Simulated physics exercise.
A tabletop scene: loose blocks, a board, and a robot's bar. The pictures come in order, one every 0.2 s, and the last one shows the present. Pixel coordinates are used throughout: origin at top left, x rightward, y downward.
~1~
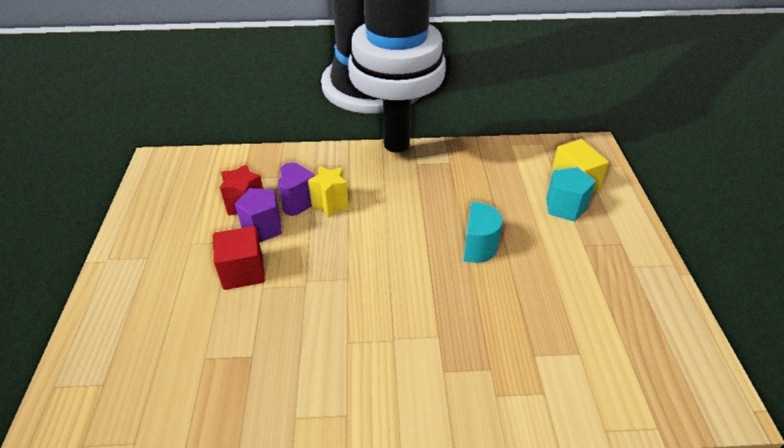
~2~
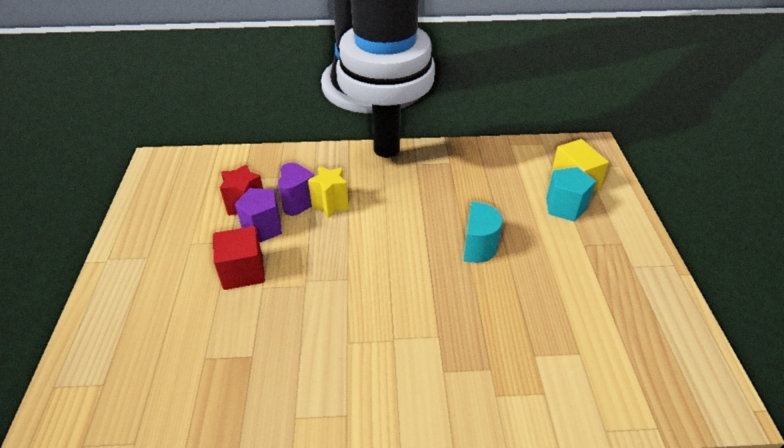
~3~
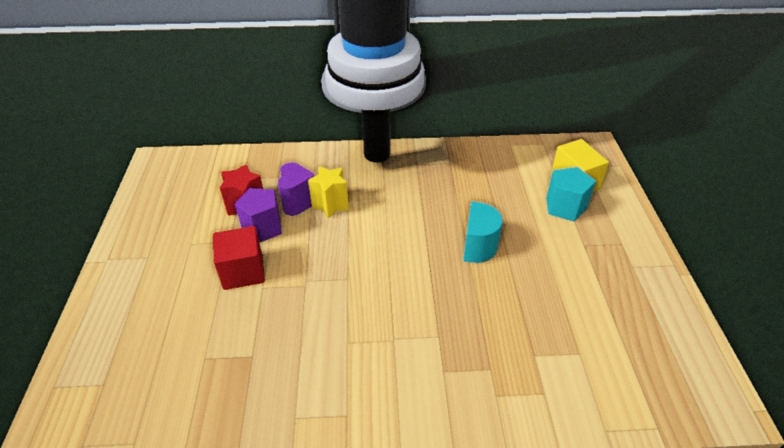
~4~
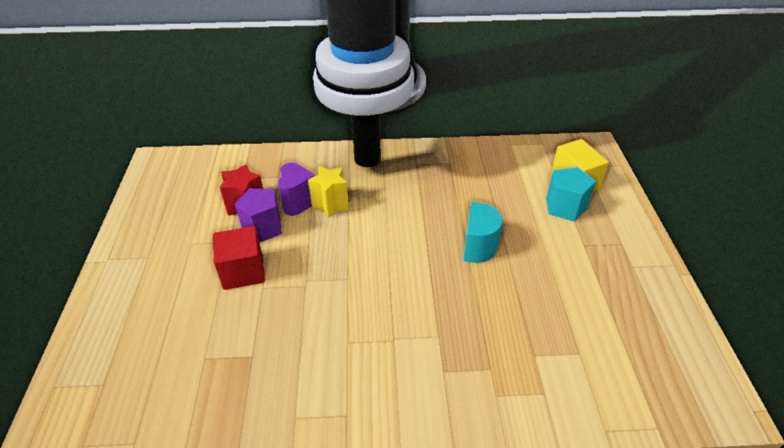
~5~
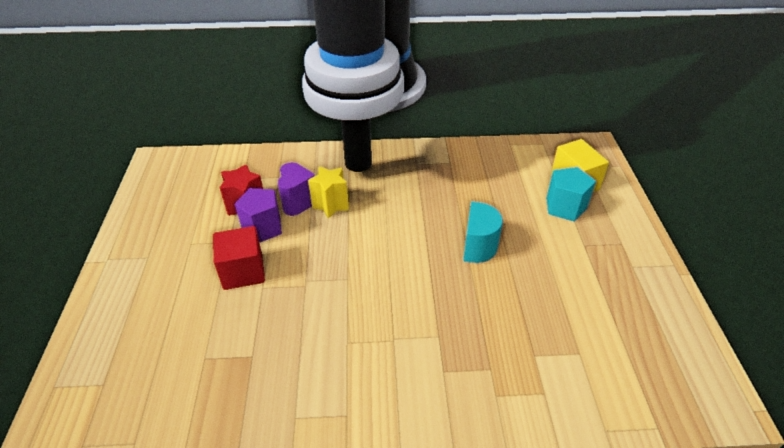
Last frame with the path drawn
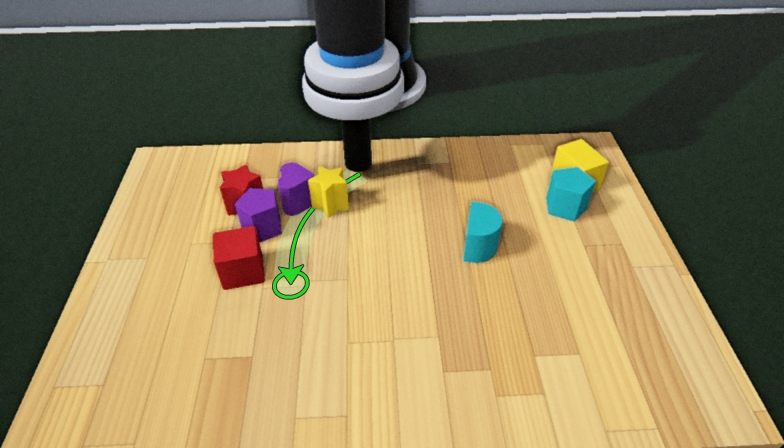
A black robot bar hangs over the far edge of a light wooden tabletop, seen from above at an angle by a still camera. On the left sit a red star, two purple blocks, a yellow star and a red cube, with a cyan half-round block right of centre and yellow and cyan blocks at far right. The bar glides slightly left and nearer, while every block stays still.
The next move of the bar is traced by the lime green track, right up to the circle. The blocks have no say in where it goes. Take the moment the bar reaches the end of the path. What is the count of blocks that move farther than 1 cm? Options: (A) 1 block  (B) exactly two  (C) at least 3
(B)
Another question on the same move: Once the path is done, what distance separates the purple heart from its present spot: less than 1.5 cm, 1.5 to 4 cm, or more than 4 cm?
It gets moved 1.5 to 4 cm.
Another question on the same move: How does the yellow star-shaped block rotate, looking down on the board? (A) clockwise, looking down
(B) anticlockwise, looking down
B - anticlockwise, looking down.
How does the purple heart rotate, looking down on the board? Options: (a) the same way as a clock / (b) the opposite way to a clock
Choice a: The same way as a clock.
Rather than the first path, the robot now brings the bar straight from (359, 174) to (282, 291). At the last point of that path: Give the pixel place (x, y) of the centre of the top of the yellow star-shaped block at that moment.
The middle of its upper face should be somewhere near (273, 225).
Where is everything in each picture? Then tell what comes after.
Bar's lower end at (397, 145); red square block at (235, 243); purple pentagon at (257, 200); purple heart at (294, 175); yellow star-shaped block at (328, 177), in the first picture.
Bar at (387, 150); blocks still, in the second picture.
Bar at (377, 155); blocks still, in the third picture.
Bar at (368, 160); blocks still, in the fourth picture.
Bar at (358, 164); red square block at (235, 243); purple pentagon at (257, 200); purple heart at (294, 175); yellow star-shaped block at (328, 177), in the fifth picture.
Drawn move, from (359, 174) by way of (321, 201) and (296, 238) to (291, 284).
What follows on the original path. One third of the way, bar at (319, 191); purple heart at (286, 177), turned 30° clockwise; yellow star-shaped block at (319, 192), turned 15° anticlockwise.
Two thirds of the way, bar at (294, 229); purple pentagon at (254, 202); purple heart at (276, 181), turned 65° clockwise; yellow star-shaped block at (316, 221), turned 65° anticlockwise.
At the end, bar at (289, 274); red square block still; purple pentagon at (254, 202); purple heart at (276, 181), turned 65° clockwise; yellow star-shaped block at (318, 229), turned 115° anticlockwise.
